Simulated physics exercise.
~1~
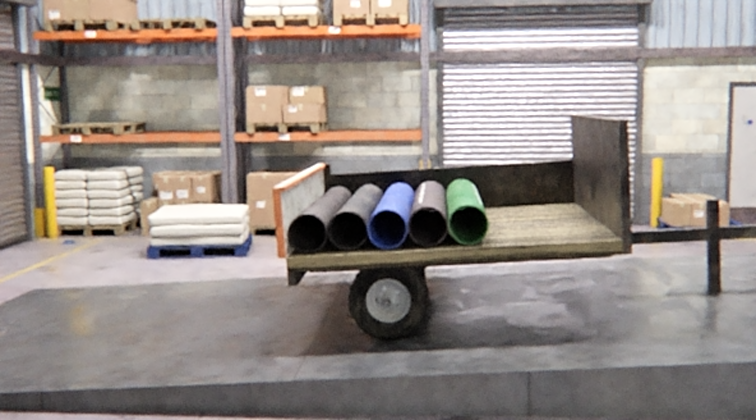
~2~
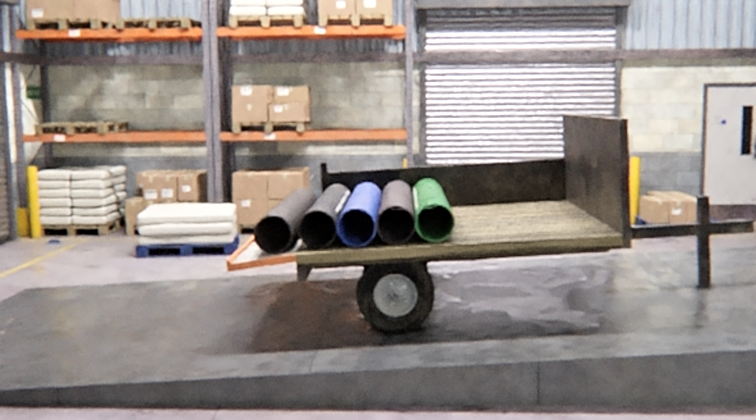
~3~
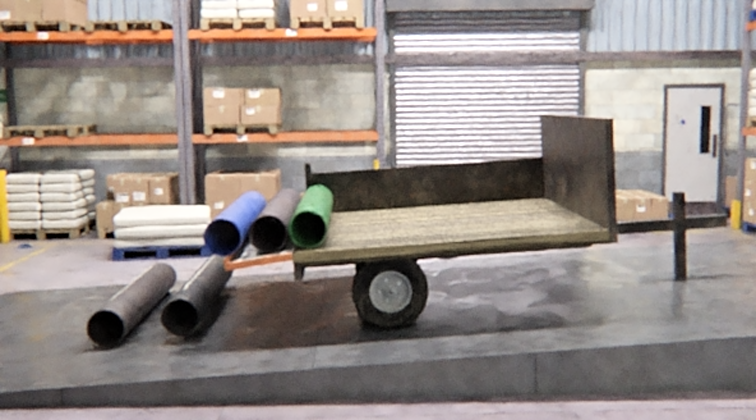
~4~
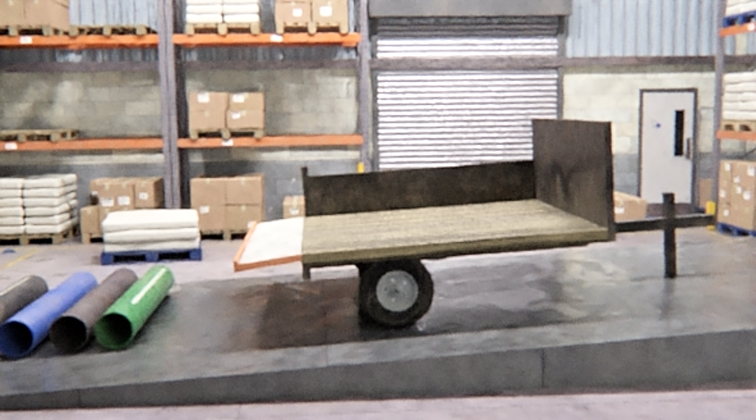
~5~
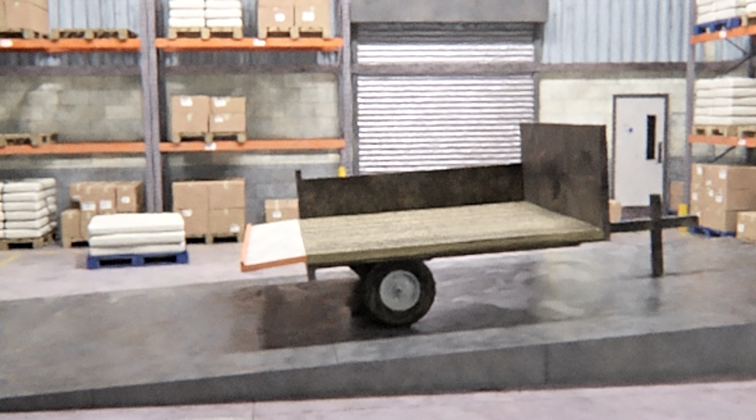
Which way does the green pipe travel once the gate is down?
It moves to the left, rolling along the bed and off the lowered gate end of the trailer.
To begin with, five pipes, one blue, one green and the rest dark, lie side by side against the raised gate of a small trailer on a sloping floor in a warehouse. The gate at the left end swings down, and the row starts rolling left toward it. Two dark pipes drop to the ground first, while the blue, another dark one and the green follow at the edge. Those three then come off as well and move away to the left. Finally the pipes are out of view, and the trailer stands empty with its gate still lowered.
